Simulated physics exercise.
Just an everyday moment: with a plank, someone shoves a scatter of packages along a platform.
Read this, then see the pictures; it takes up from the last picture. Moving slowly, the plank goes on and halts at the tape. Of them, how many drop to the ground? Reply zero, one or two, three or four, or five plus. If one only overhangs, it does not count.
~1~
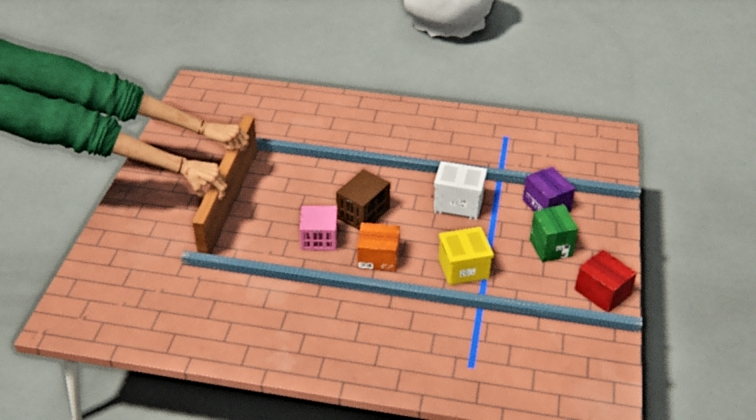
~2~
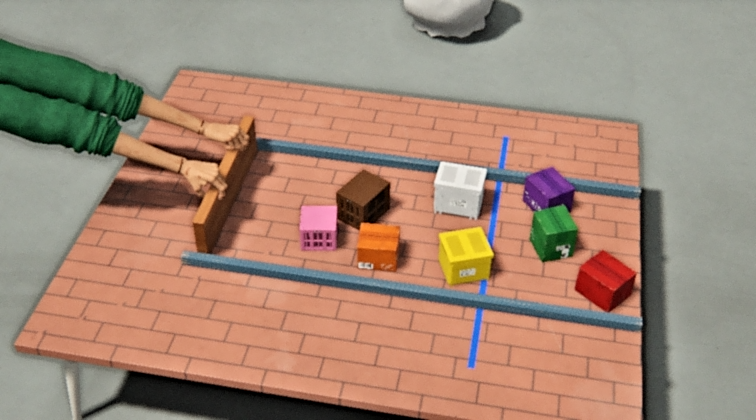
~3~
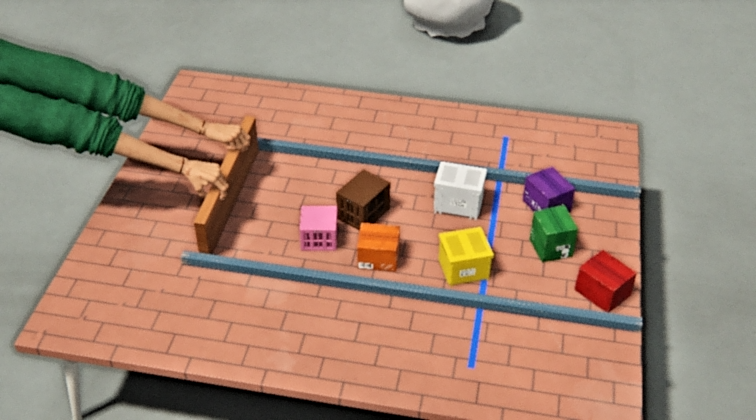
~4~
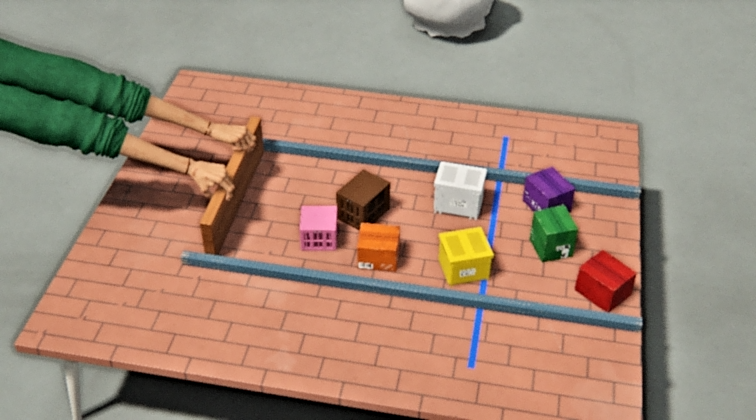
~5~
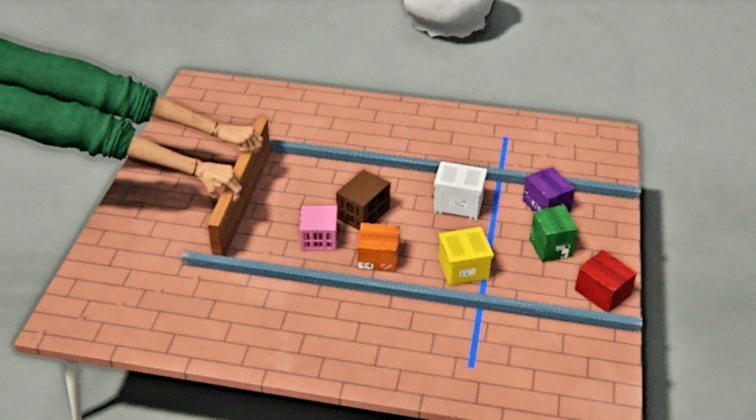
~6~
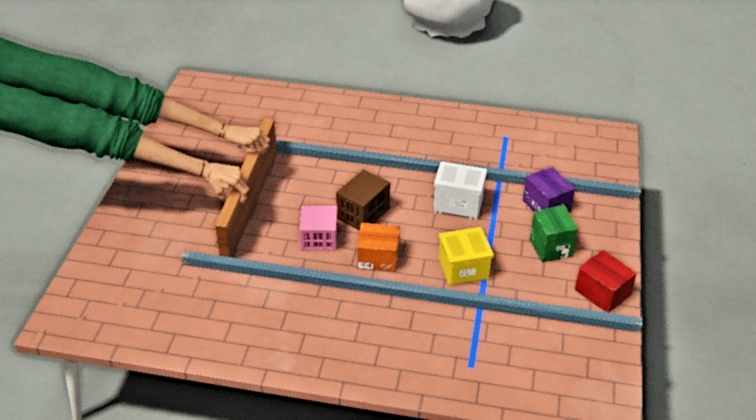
Zero.
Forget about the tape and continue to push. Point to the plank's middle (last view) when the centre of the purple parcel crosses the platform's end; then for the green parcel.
I'd say about (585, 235) for the first one and about (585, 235) for the second.
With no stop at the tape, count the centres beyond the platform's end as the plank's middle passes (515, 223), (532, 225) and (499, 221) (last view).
Middles past end - pos 1: 1, pos 2: 1, pos 3: 1.
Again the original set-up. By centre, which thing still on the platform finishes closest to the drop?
That is the red box.
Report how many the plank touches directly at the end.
Tally at the end: 2.
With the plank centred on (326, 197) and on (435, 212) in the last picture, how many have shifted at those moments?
Note: First position 1; second position 5.
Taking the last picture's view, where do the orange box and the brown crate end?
I'd say approximately (543, 272) and then (511, 217).
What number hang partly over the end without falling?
In total, 1 of them.
Soon after, none off yet; red box at rest near (605, 281); green parcel at rest near (553, 234); purple parcel at rest near (549, 194).
At rest, the number that fall off is zero.
